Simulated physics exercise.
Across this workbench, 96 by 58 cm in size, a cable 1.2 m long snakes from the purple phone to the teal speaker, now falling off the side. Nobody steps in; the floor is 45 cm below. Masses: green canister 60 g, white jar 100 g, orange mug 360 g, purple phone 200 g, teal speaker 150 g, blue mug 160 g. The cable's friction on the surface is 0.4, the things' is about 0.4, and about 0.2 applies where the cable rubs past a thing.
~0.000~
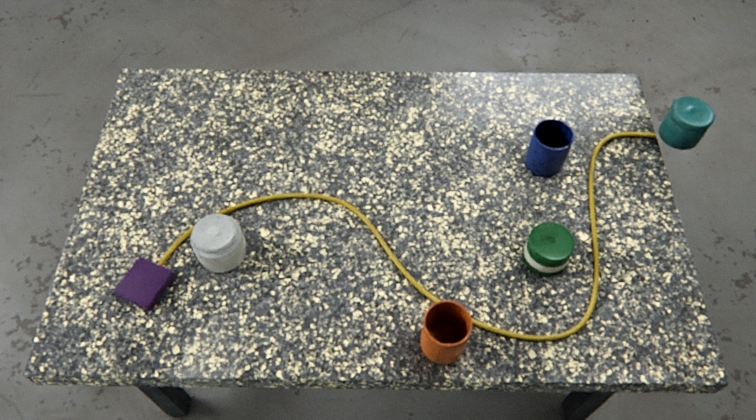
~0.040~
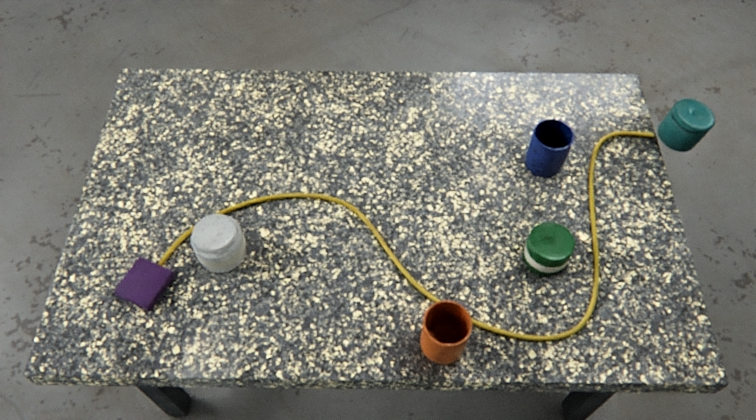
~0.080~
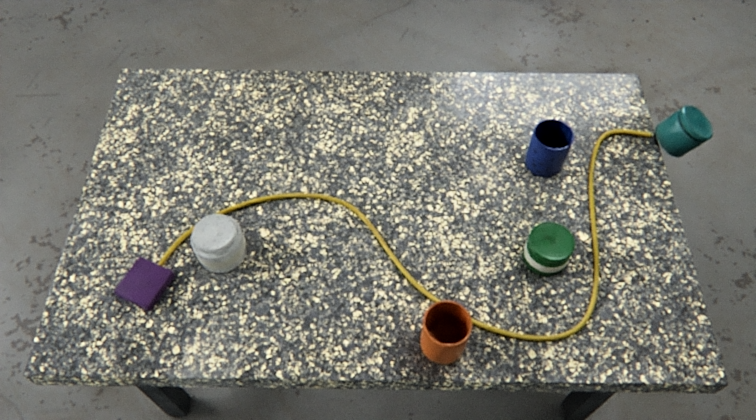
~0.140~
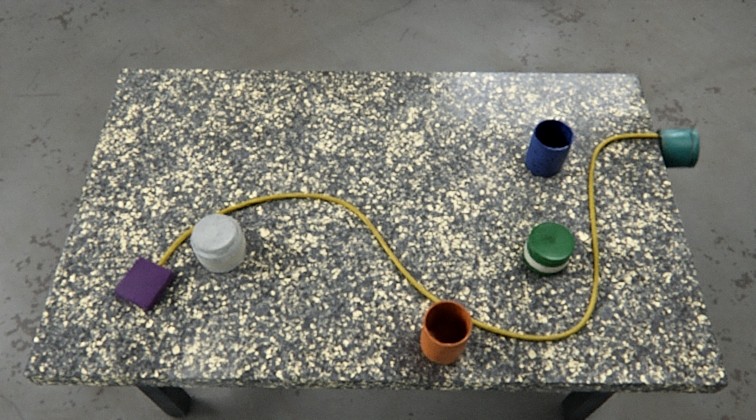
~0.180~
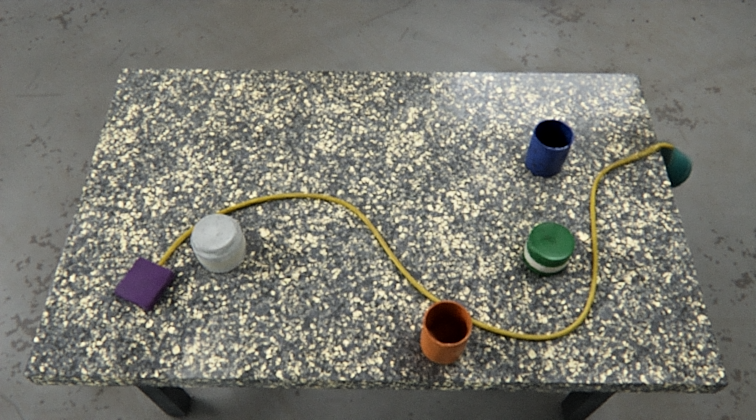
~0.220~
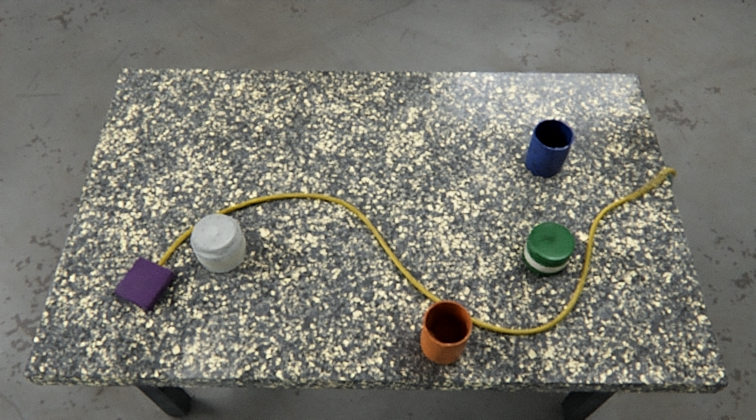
A teal speaker tips over the table's right edge and drops, dragging the yellow cable.
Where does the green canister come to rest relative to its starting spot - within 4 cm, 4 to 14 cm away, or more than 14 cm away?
It comes to rest 4 to 14 cm away.
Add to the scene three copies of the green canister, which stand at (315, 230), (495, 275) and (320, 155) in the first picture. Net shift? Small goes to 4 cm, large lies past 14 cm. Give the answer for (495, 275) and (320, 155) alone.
I'd call it a long shift for the first one and a short shift for the second one.
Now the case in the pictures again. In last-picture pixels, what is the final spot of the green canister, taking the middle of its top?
Near (543, 181).
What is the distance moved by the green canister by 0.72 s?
Green canister: Roughly 10 cm.
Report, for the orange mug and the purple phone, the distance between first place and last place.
Final places, approx.: Orange mug 0 cm off, purple phone 2 cm off.
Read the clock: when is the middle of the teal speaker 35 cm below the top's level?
Time: 0.34 s.
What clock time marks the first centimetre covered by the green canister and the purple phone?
Approx. times - green canister: 0.34 s, purple phone: 0.42 s.
At 0.5 s, the cable's tail end at (170, 264); green canister 8 cm off its start, white jar 4 cm off its start, teal speaker over the edge.
At 0.7 s, the cable's tail end at (170, 264); green canister 11 cm off its start, white jar 4 cm off its start, teal speaker over the edge.
At 1.0 s, the cable's tail end at (170, 264); green canister 11 cm off its start at (543, 181), white jar 4 cm off its start at (221, 256), teal speaker over the edge.
At 1.2 s, the cable's tail end at (170, 264); green canister 11 cm off its start, white jar 4 cm off its start, teal speaker over the edge.
At 2.4 s, the cable's tail end at (170, 264); green canister 11 cm off its start at (543, 181), white jar 4 cm off its start at (221, 256), teal speaker over the edge, purple phone 1 cm off its start at (150, 277).
